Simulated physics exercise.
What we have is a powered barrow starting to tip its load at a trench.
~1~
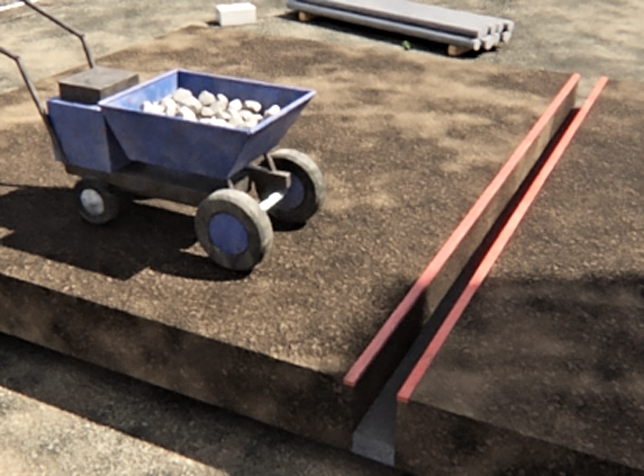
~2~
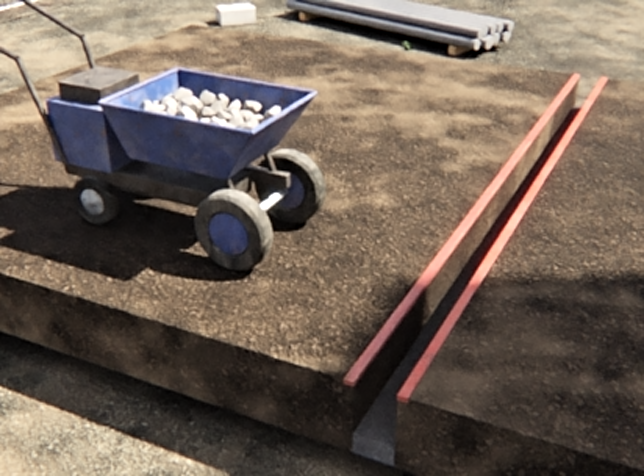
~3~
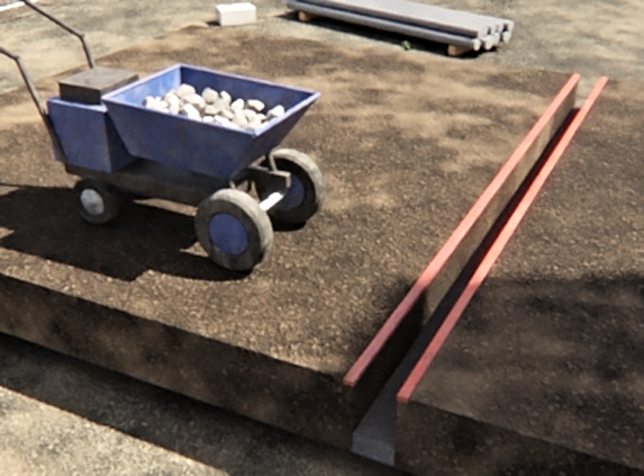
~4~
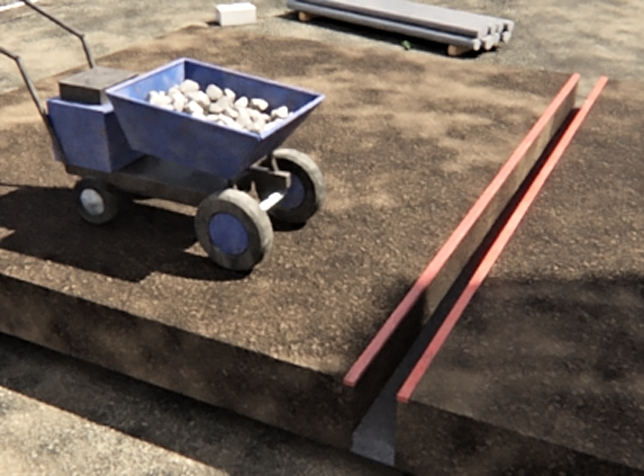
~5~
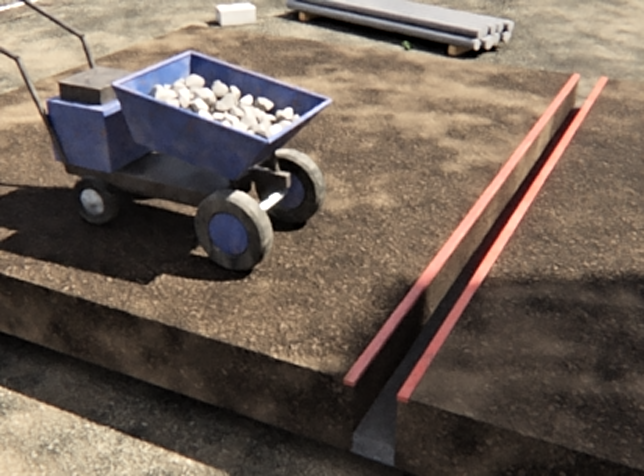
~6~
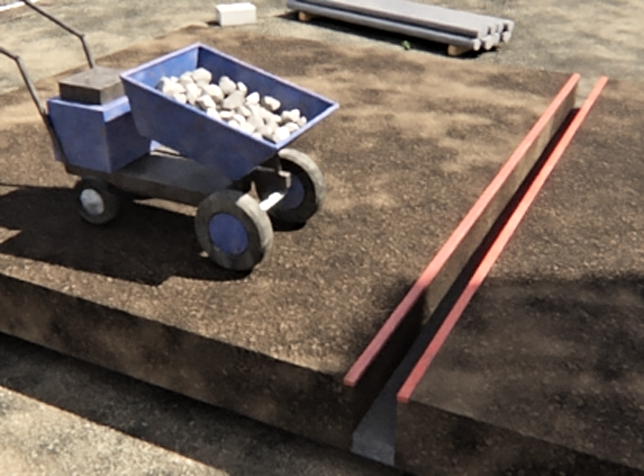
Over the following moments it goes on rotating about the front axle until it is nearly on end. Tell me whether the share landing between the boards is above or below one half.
I predict the trench will fail to catch most of it.
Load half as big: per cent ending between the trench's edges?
Roughly 20 percent of the load.
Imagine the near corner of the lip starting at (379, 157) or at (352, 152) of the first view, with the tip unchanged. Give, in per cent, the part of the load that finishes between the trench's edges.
10 %, then 30 %.
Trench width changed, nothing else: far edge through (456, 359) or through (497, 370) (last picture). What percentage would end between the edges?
30 %, 30 %.
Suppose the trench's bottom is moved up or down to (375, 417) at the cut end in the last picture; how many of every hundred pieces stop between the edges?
The share would be around 30 in a hundred.
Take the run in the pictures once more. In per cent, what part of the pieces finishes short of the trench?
It comes to close to 60 %.
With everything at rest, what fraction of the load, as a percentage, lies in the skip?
I'd put it near 10 percent.
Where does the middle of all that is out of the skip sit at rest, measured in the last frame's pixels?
Near pixel (400, 269).
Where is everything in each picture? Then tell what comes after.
The first frame shows lip of the skip at (249, 133), level; top of the load at (197, 110), broken stones; first edge of the trench at (380, 338); far edge at (431, 352), the trench under half as wide as the skip, and about as deep as wide.
The second frame shows lip of the skip at (251, 133), level; top of the load at (187, 114).
The third frame shows lip of the skip at (254, 135), tipped barely; top of the load at (189, 112).
The fourth frame shows lip of the skip at (260, 138), tipped a little; top of the load at (193, 109).
The fifth frame shows lip of the skip at (267, 142), tipped a little; top of the load at (178, 103).
The sixth frame shows lip of the skip at (275, 148), tipped a little; top of the load at (184, 98); first edge of the trench at (380, 338); far edge at (431, 352).
Soon after the last picture, skip tipped steeply; all in the skip.
A little later, skip tipped right over; nearly all in the skip; a stray few short of the trench; a stray few falling.
Later still, skip tipped right over; about a quarter in the skip; about half short of the trench; about a quarter in or heaped over the trench; a stray few beyond it.
By the end, skip tipped right over; a small part in the skip; about two thirds short of the trench; about a quarter in or heaped over the trench; a stray few beyond it.
